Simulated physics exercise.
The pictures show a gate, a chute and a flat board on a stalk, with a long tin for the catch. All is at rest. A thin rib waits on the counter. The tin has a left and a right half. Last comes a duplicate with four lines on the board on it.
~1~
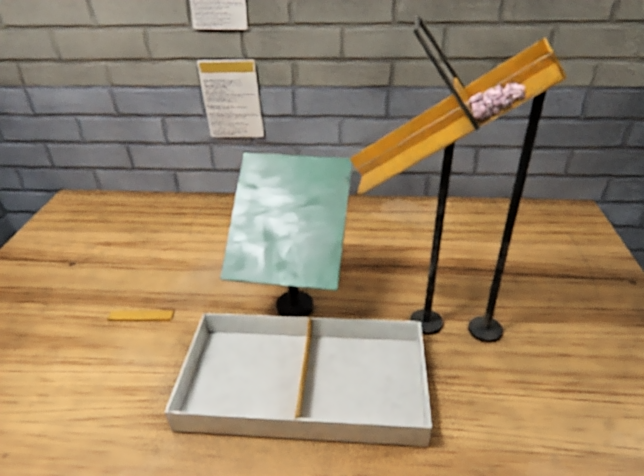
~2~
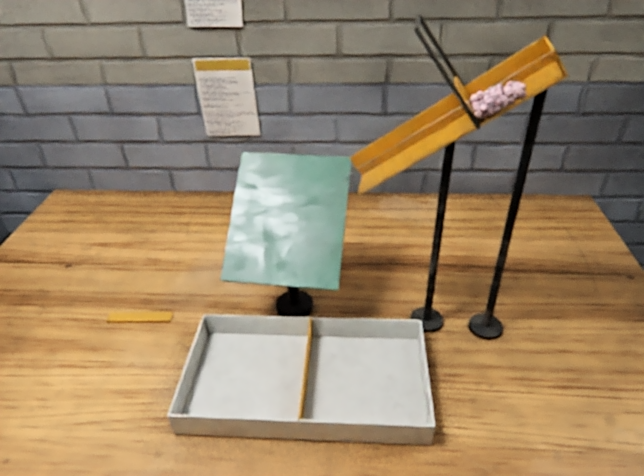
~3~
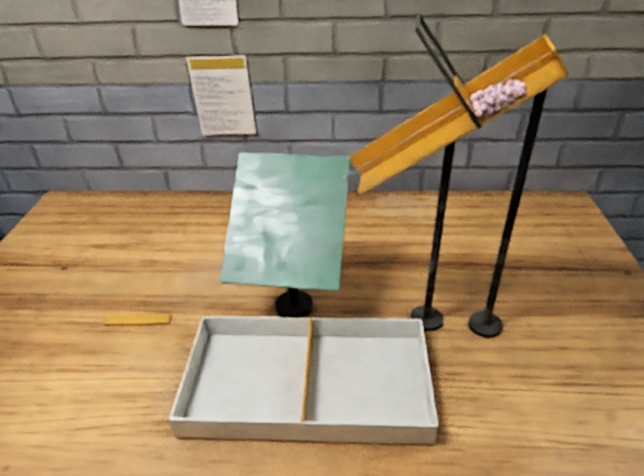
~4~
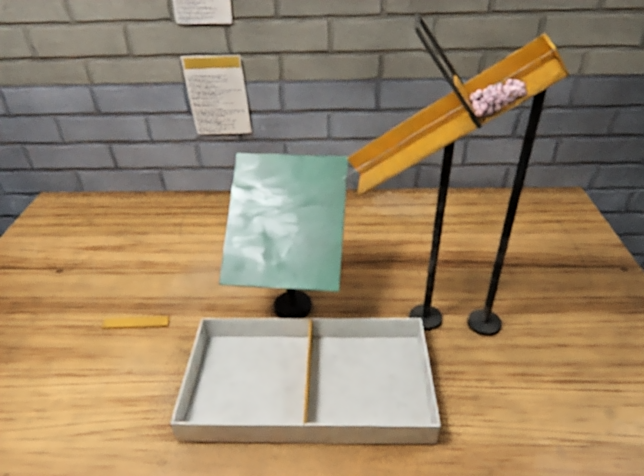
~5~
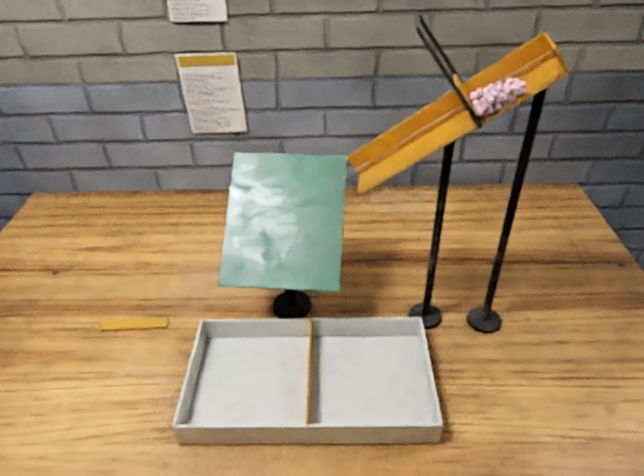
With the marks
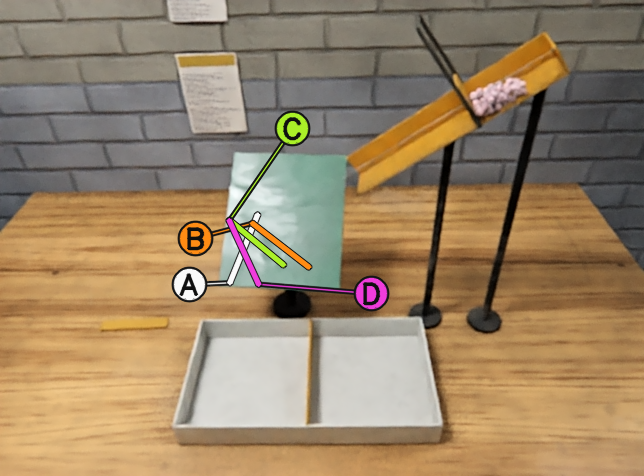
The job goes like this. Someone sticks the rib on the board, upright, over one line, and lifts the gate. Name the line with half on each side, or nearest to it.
C is best.
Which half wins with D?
More lands on the left.
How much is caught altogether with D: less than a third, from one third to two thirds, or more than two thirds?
Line D gives more than two thirds.
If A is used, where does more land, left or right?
More lands on the left.
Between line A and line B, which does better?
B.
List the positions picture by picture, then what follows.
Load behind the gate at (492, 98), sugar pearls; lip of the chute at (360, 186), sloping fairly steeply, in the first frame.
Middle of the board at (287, 217), tilted fairly steeply; middle of its low edge at (278, 285); of its high edge at (296, 154), in the second frame.
Front corners of the tin at (170, 419) and (437, 425); front end of its middle wall at (302, 422); gate still shut at (459, 88), in the third frame.
Middle of the load at (493, 95); lip at (359, 186), in the fourth frame.
Middle of the load at (493, 94); lip at (359, 185), in the fifth frame.
On the marked copy, line A from (257, 214) to (229, 282); line B from (252, 223) to (308, 267); line C from (229, 220) to (283, 264); line D from (229, 220) to (258, 284).
With A, of what is caught, all in the left half, none in the right.
With B, of what is caught, about a quarter in the left half, most in the right.
With C, of what is caught, about half in the left half, about half in the right.
With D, of what is caught, nearly all in the left half, a small part in the right.
